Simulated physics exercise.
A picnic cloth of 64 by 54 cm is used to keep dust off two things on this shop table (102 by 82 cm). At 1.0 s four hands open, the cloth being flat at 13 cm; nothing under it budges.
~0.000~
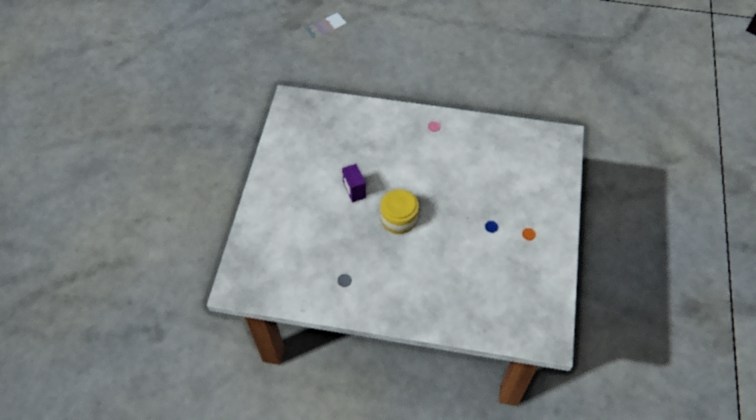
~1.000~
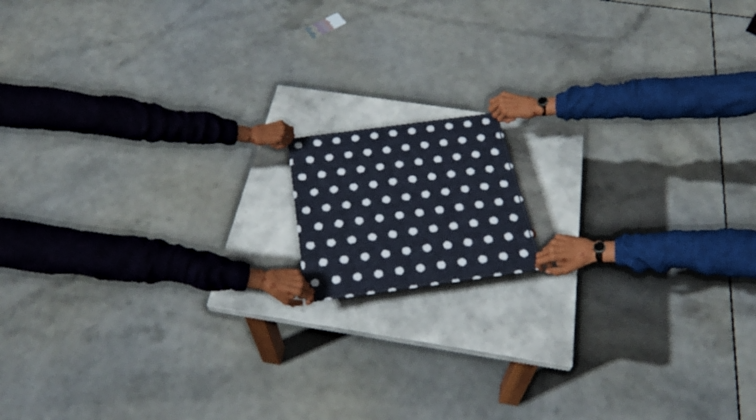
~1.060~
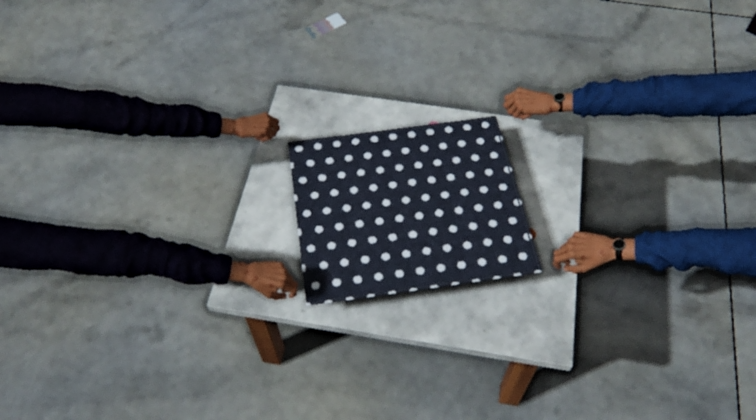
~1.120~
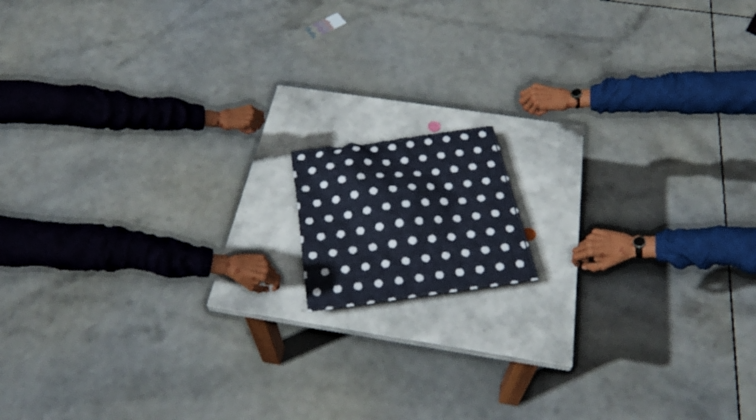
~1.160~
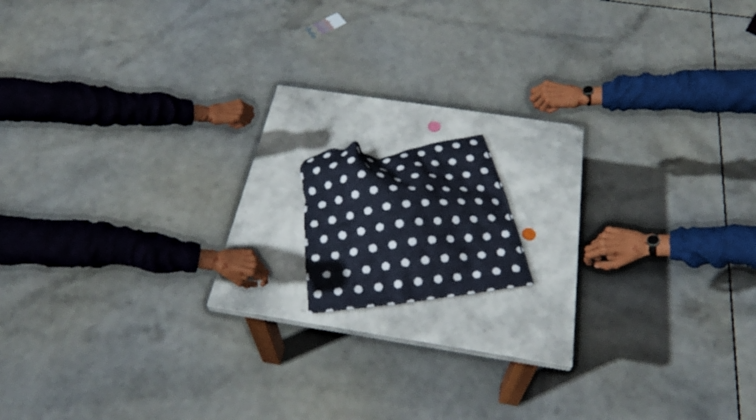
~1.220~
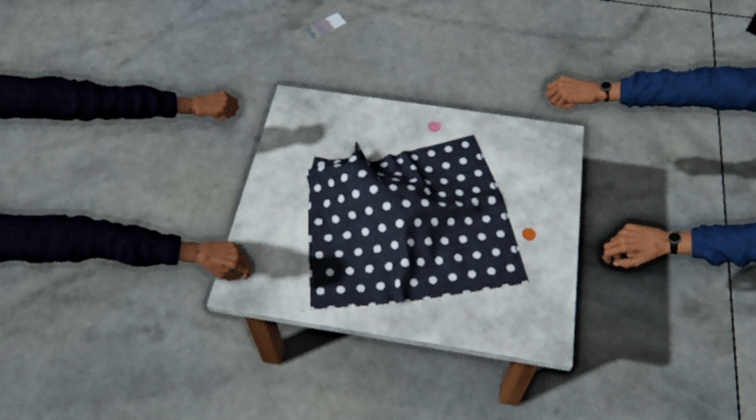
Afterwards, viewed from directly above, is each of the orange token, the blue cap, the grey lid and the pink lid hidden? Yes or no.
The orange token: No, the blue cap: Yes, the grey lid: Yes, the pink lid: No.
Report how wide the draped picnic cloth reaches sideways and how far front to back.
It covers around 72 cm side to side and 68 cm front to back.
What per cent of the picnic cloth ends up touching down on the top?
Around 50 percent.
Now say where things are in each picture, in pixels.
The first frame shows orange token (529, 234); blue cap (492, 227); grey lid (344, 280); pink lid (434, 126); yellow bottle (400, 203), 9 cm tall; purple box (354, 175), 9 cm tall.
The second frame shows picnic cloth corners (306, 303) (288, 139) (496, 113) (543, 269); highest point 13 cm, lowest 13 cm.
The third frame shows picnic cloth corners (307, 306) (288, 143); highest point 11 cm, lowest 11 cm.
The fourth frame shows picnic cloth corners (308, 312) (291, 152); highest point 10 cm, lowest 6 cm.
The fifth frame shows picnic cloth corners (309, 314) (305, 160); highest point 11 cm, lowest 0 cm.
The sixth frame shows picnic cloth corners (311, 310) (315, 157) (474, 135) (529, 283); highest point 12 cm, lowest 0 cm.
After 1.4 s, 50 % of it is down, spanning 73 by 68 cm, above grey lid, blue cap.
After 1.6 s, 50 % of it is down, spanning 73 by 68 cm, above grey lid, blue cap.
After 1.7 s, 50 % of it is down, spanning 72 by 68 cm, above grey lid, blue cap.
After 1.9 s, 50 % of it is down, spanning 72 by 68 cm, above grey lid, blue cap.
After 2.7 s, 50 % of it is down, spanning 72 by 68 cm, above grey lid, blue cap.
